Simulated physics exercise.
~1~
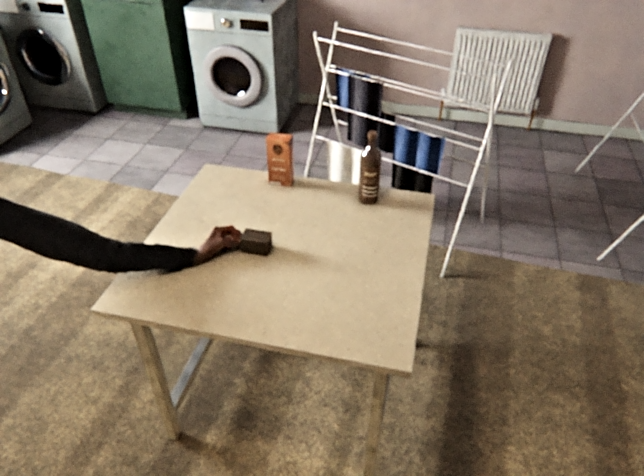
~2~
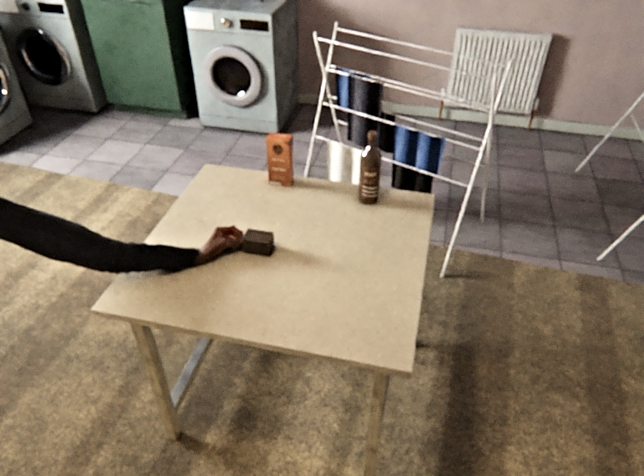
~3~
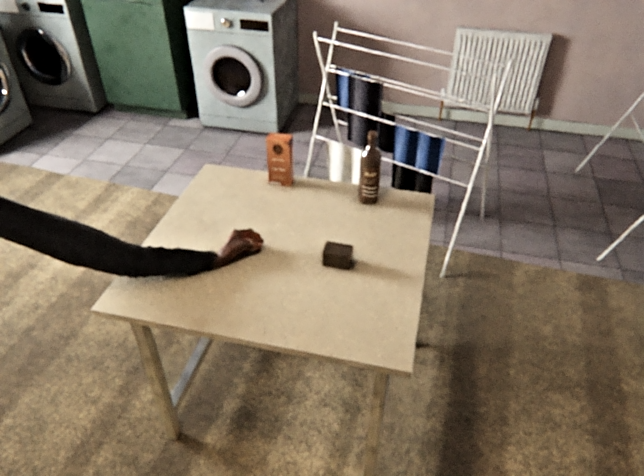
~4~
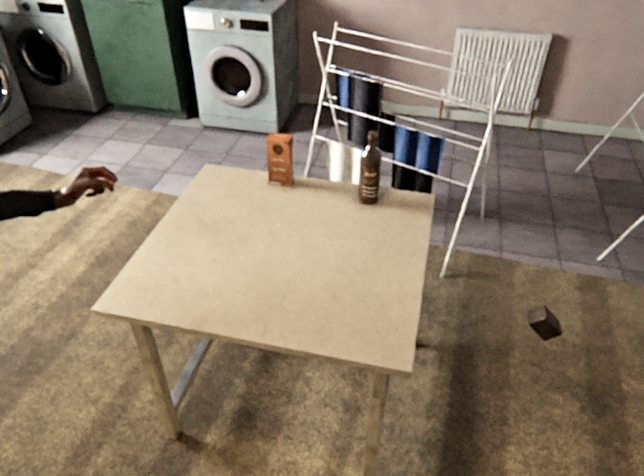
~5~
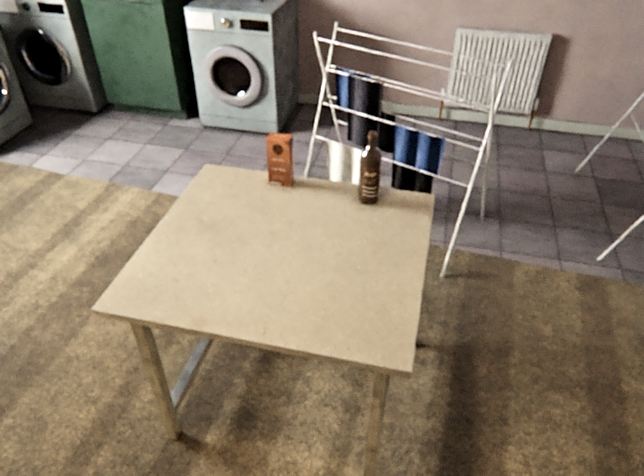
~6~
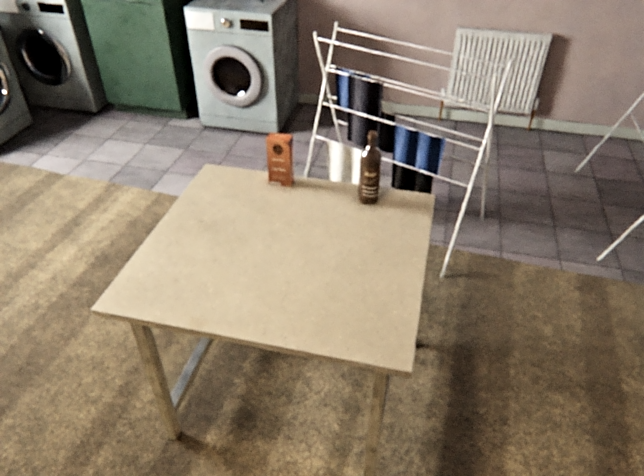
In a laundry room, a hand pushes a dark block rightward off a table and withdraws.
